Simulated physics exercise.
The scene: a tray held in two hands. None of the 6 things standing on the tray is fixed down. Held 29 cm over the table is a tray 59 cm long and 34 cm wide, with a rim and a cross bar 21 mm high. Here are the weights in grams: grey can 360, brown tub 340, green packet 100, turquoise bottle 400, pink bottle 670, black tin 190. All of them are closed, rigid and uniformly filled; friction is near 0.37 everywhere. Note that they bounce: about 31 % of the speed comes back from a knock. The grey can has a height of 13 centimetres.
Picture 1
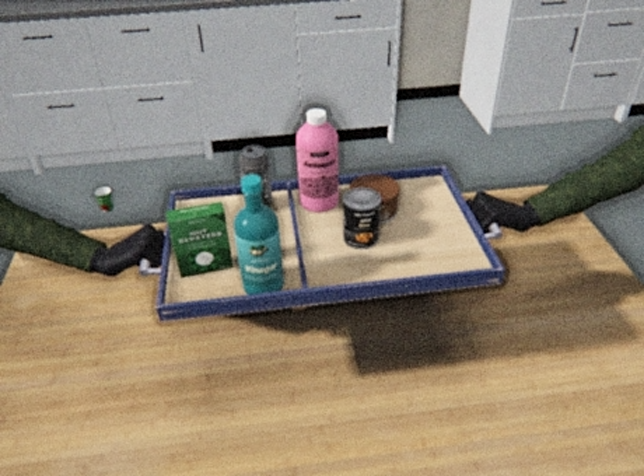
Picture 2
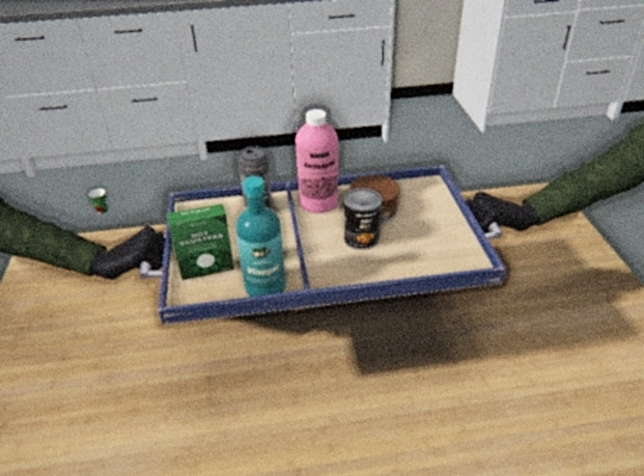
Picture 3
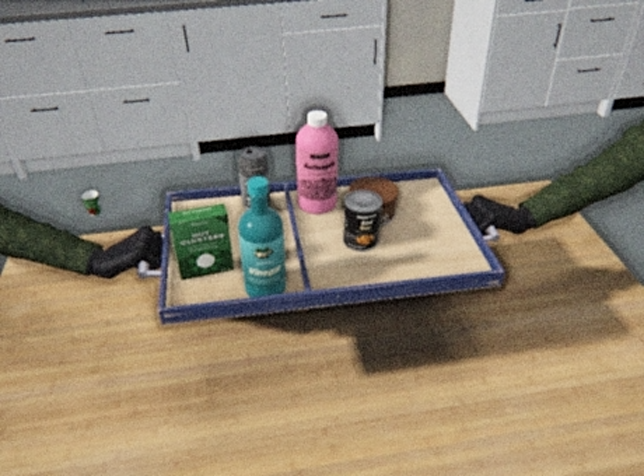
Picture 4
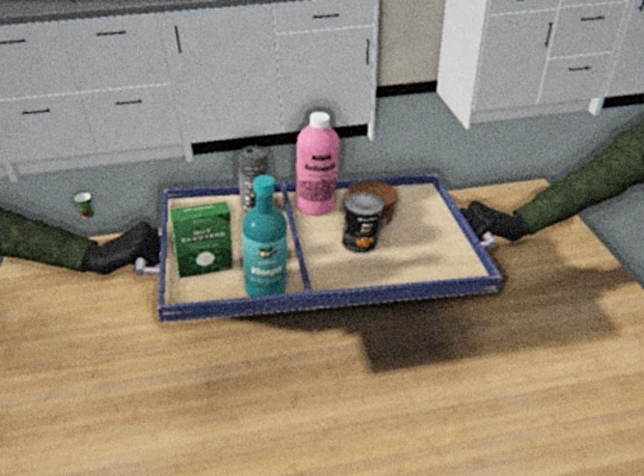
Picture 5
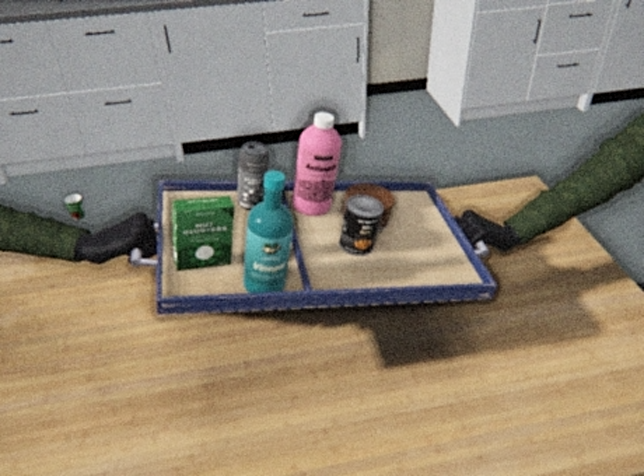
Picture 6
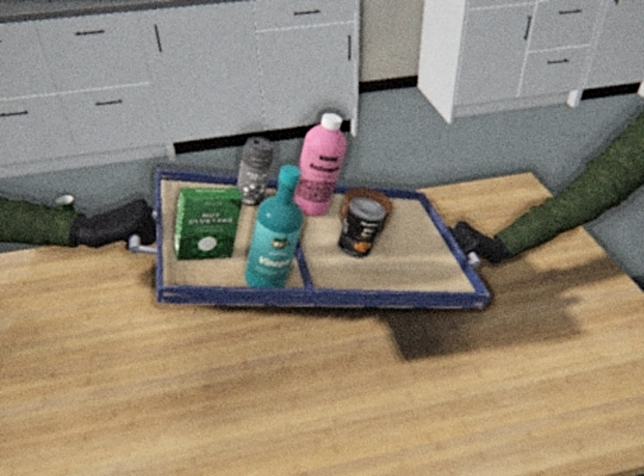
The tray held by two gloved hands starts level, then tilts down to the right.
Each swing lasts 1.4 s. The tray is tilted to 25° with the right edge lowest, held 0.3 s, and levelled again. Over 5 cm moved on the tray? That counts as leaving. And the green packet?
The green packet is displaced.
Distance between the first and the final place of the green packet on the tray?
Some 12 cm.
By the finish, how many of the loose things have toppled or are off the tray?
So, 3 in all.
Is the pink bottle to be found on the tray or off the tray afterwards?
When everything stops, the pink bottle is out of bounds.
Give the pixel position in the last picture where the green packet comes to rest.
Around pixel (266, 239).
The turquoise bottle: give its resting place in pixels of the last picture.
Roughly at (429, 250) in the last picture.
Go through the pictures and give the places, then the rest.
In the first picture, tray level; green packet (201, 241); grey can (256, 180).
In the second picture, tray level; turquoise bottle (259, 238); pink bottle (317, 161).
In the third picture, tilt 2°, right edge down; black tin (362, 221); grey can (255, 181).
In the fourth picture, tilt 4°, right edge down; turquoise bottle (265, 238).
In the fifth picture, tilt 9°, right edge down; pink bottle (318, 163); black tin (361, 226).
In the sixth picture, tilt 15°, right edge down; green packet (207, 225); grey can (255, 173).
Then, 0.70 s past the last view, tilt 25°, right edge down; green packet shifted 8 cm near (265, 217); turquoise bottle tipped 37° against what carries it; grey can tipped 10° against what carries it.
Then, 1.00 s past the last view, tilt 25°, right edge down; green packet tipped 8° against what carries it near (289, 217); turquoise bottle on its side; grey can on its side.
Then, 1.40 s past the last view, tilt 19°, right edge down; pink bottle now off the tray; green packet shifted 12 cm near (279, 223); grey can on its side.
Finally, off the tray, pink bottle; on their side or leaning hard on the tray, grey can and turquoise bottle; not toppled but over 5 cm from the start, brown tub, green packet and black tin. Final places as that camera would see them, green packet near (266, 239).
